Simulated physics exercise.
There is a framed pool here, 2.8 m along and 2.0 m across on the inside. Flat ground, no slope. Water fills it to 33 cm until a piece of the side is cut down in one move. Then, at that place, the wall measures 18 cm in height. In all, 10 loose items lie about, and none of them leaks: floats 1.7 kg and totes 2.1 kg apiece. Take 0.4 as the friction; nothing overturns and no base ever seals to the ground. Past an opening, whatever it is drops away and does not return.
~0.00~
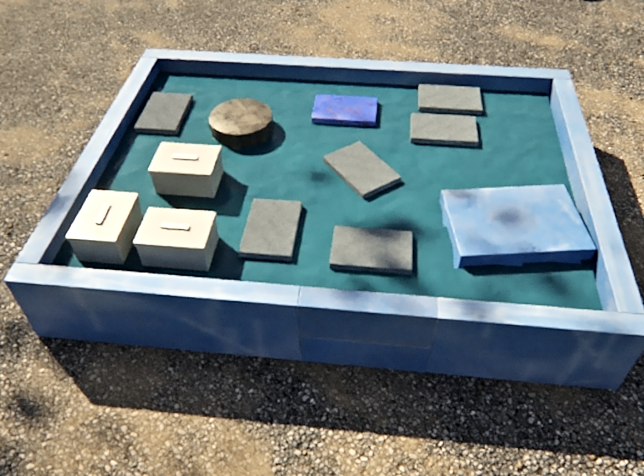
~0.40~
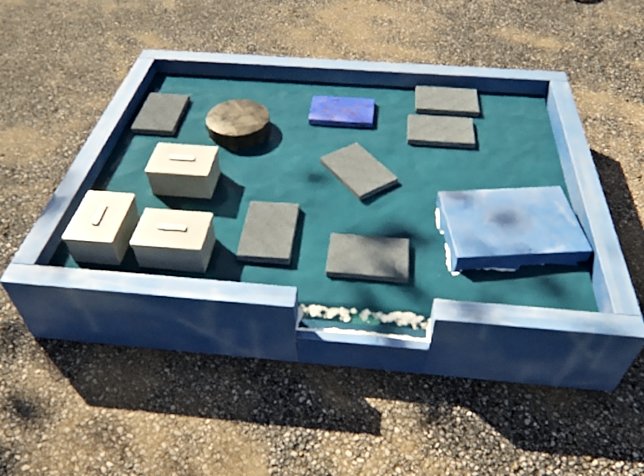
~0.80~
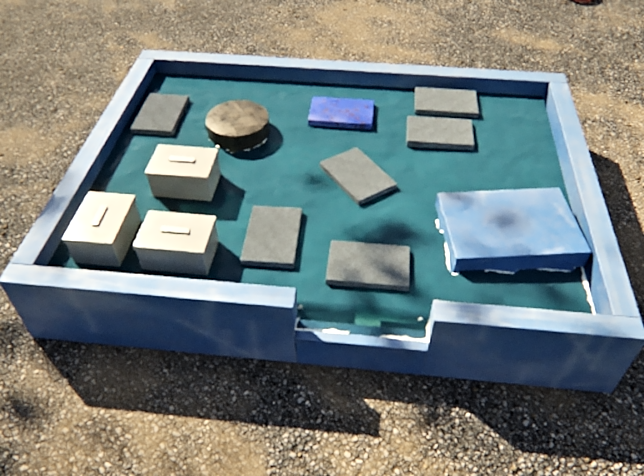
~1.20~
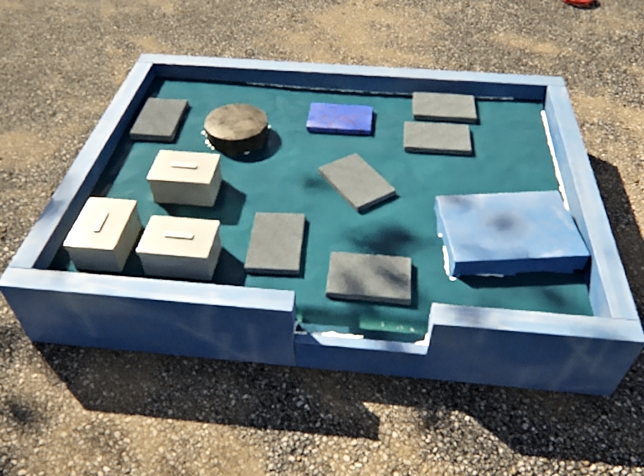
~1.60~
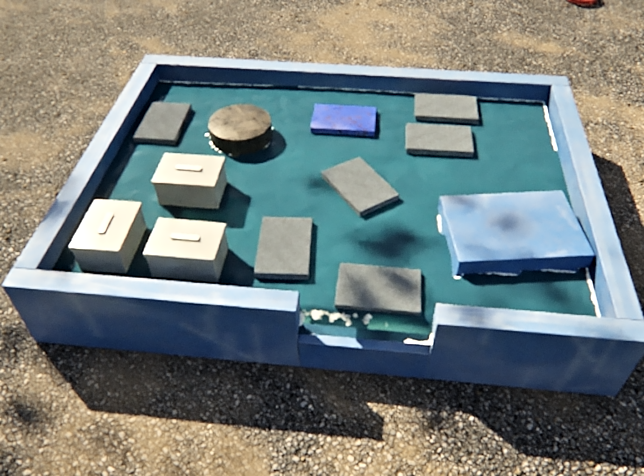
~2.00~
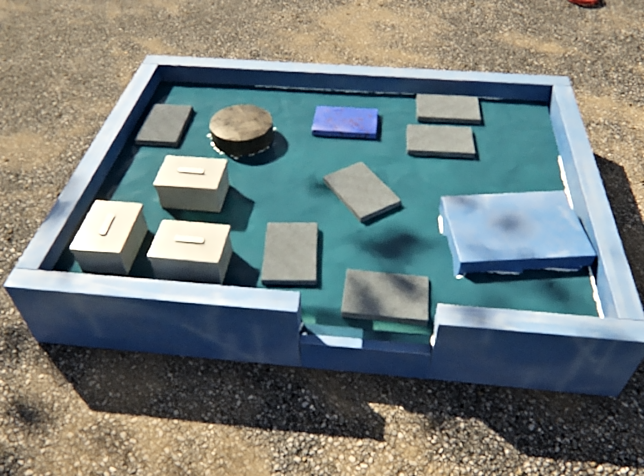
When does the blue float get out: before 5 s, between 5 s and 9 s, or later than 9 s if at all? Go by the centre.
The exit falls beyond the second deadline, or never.
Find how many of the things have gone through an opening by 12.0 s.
By that moment the number is 1.
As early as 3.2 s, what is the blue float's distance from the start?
By that time, close to 5 cm.
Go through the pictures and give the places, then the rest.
The blue float at (345, 108), afloat; about 1680 L in view; 0 of 10 have shifted, in the first frame.
The blue float at (342, 109), afloat; 33 cm deep round most things; 0 of 10 have shifted, in the second frame.
The blue float at (342, 110) floats; about 1650 L in view; 1 of 10 have shifted, in the third frame.
The blue float at (340, 116), afloat; about 1630 L in view; 3 of 10 have shifted, in the fourth frame.
The blue float at (344, 117), afloat; about 1610 L in view; 4 of 10 have shifted, in the fifth frame.
The blue float at (346, 119), afloat, 4 cm from its start; about 1590 L in view; 5 of 10 have shifted, in the sixth frame.
After 3.2 s the blue float is near (345, 122), 0.1 m from its start, afloat; 1 of 10 are out; 9 afloat.
After 7.2 s the blue float is near (344, 132), 0.1 m from its start, afloat; 1 of 10 are out; 9 afloat.
After 12.0 s the blue float is near (343, 142), 0.2 m from its start, afloat; 1 of 10 are out; 9 afloat.
After 16.0 s the blue float is near (342, 150), 0.3 m from its start, afloat; 1 of 10 are out; 9 afloat.
